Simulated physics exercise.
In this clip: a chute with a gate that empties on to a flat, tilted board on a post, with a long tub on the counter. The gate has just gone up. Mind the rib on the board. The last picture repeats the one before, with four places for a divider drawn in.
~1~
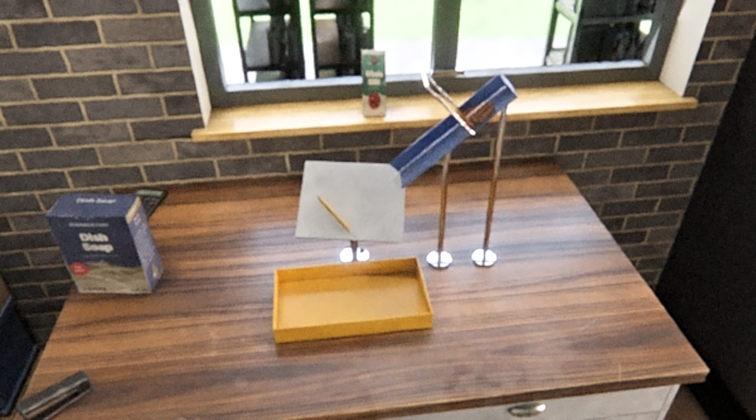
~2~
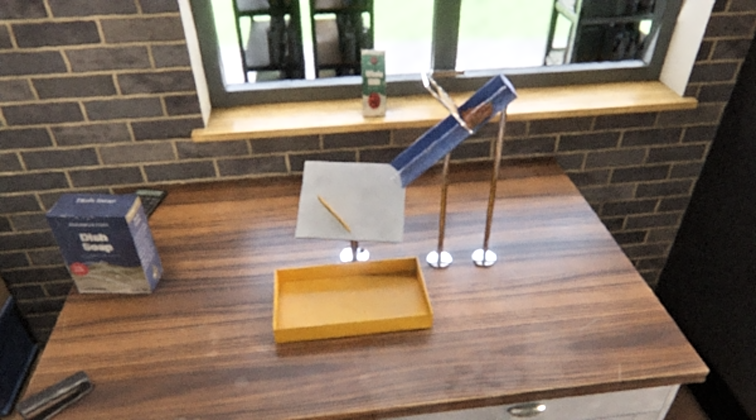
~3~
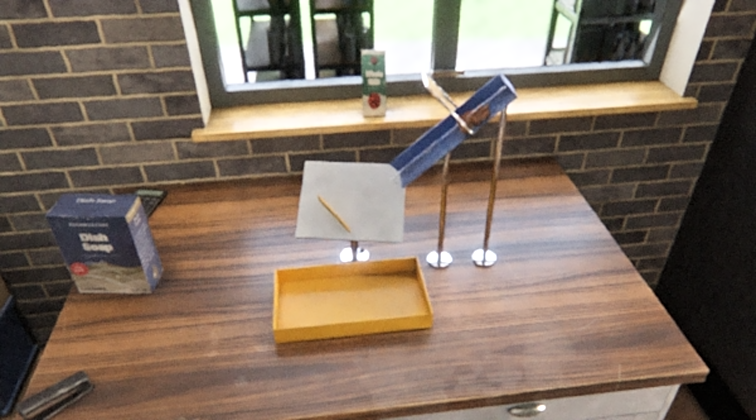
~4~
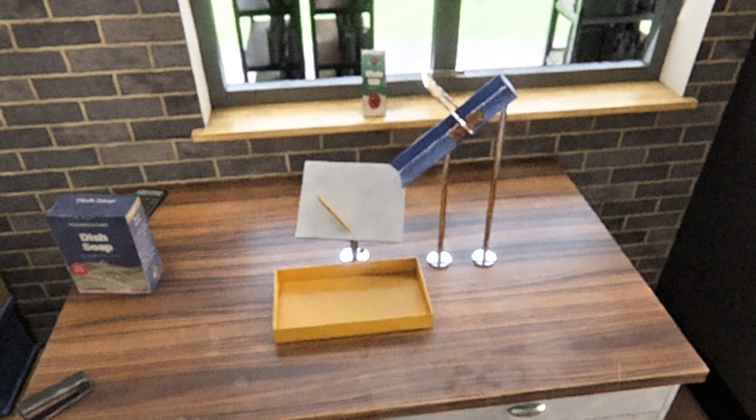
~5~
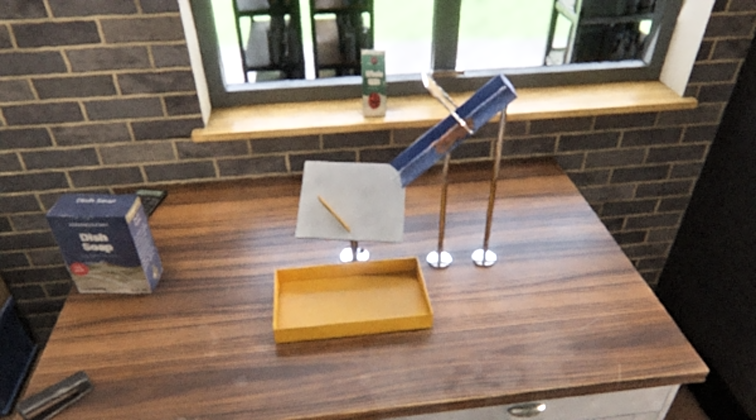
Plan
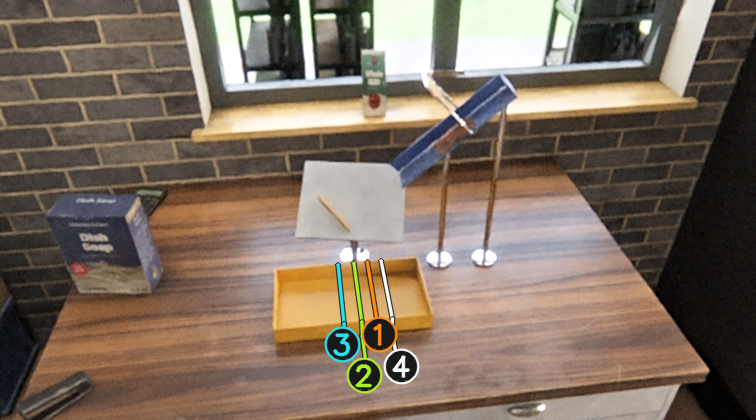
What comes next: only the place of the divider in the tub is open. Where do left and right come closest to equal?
The best line is 2.
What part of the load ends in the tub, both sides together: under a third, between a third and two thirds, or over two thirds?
Over two thirds.
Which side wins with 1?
More lands on the left.
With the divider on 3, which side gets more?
The right side.
On the marked copy, line 1 crosses the front rim at (376, 319); line 2 crosses the front rim at (361, 320); line 3 crosses the front rim at (343, 322); line 4 crosses the front rim at (392, 317).
Choosing 1, of what is caught, almost all on the left of the divider, about a tenth on the right.
Choosing 2, of what is caught, roughly half on the left of the divider, roughly half on the right.
Choosing 3, of what is caught, roughly a quarter on the left of the divider, the larger part on the right.
Choosing 4, of what is caught, almost all on the left of the divider, just a few on the right.
